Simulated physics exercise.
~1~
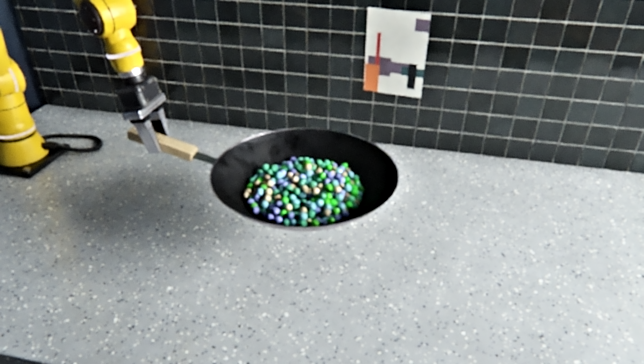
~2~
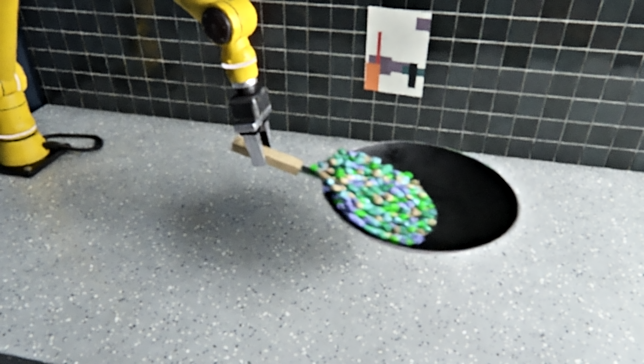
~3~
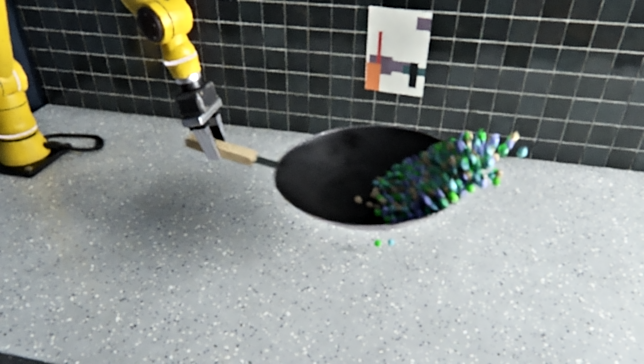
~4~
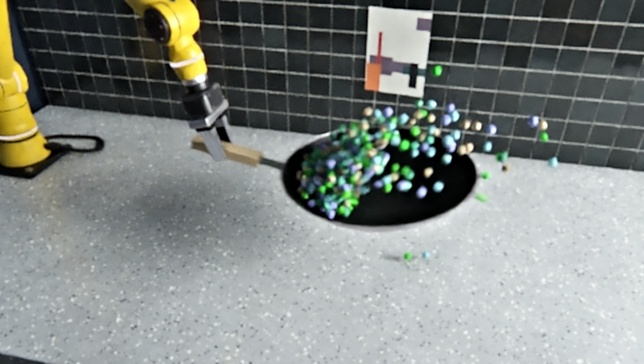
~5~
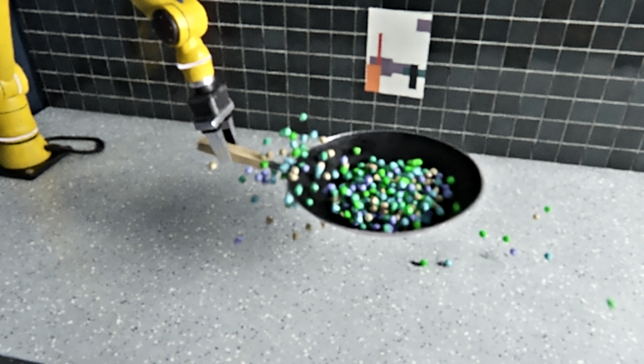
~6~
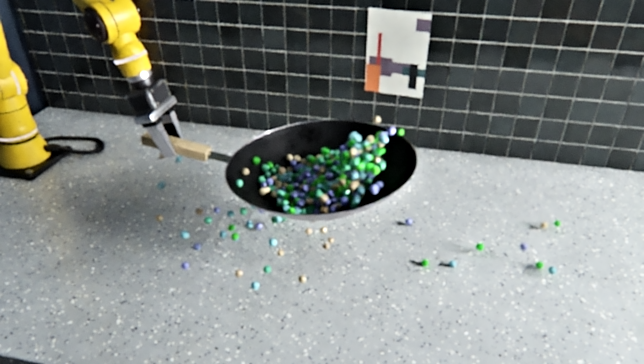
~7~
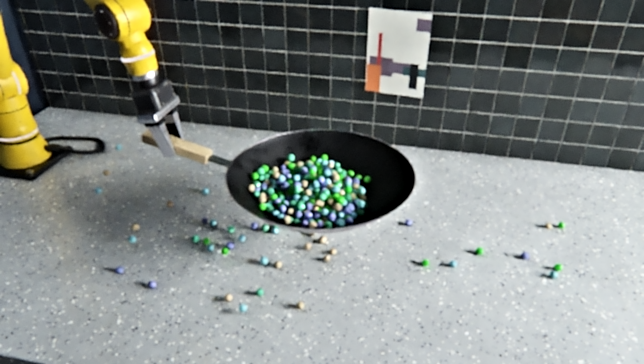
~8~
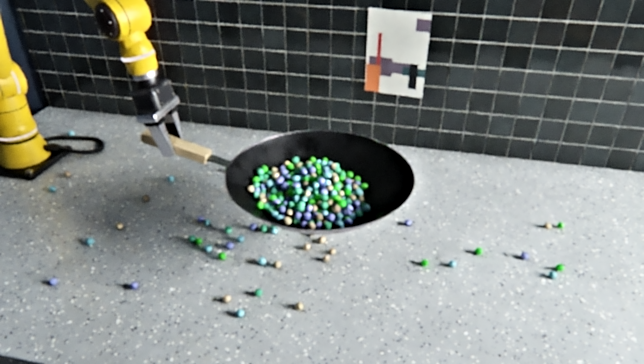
On a speckled grey counter, a yellow robot arm jerked a black wok of small green, blue and tan sweets right and back left, tossing them upward; most landed back in the wok, while some scattered and lay strewn across the counter.
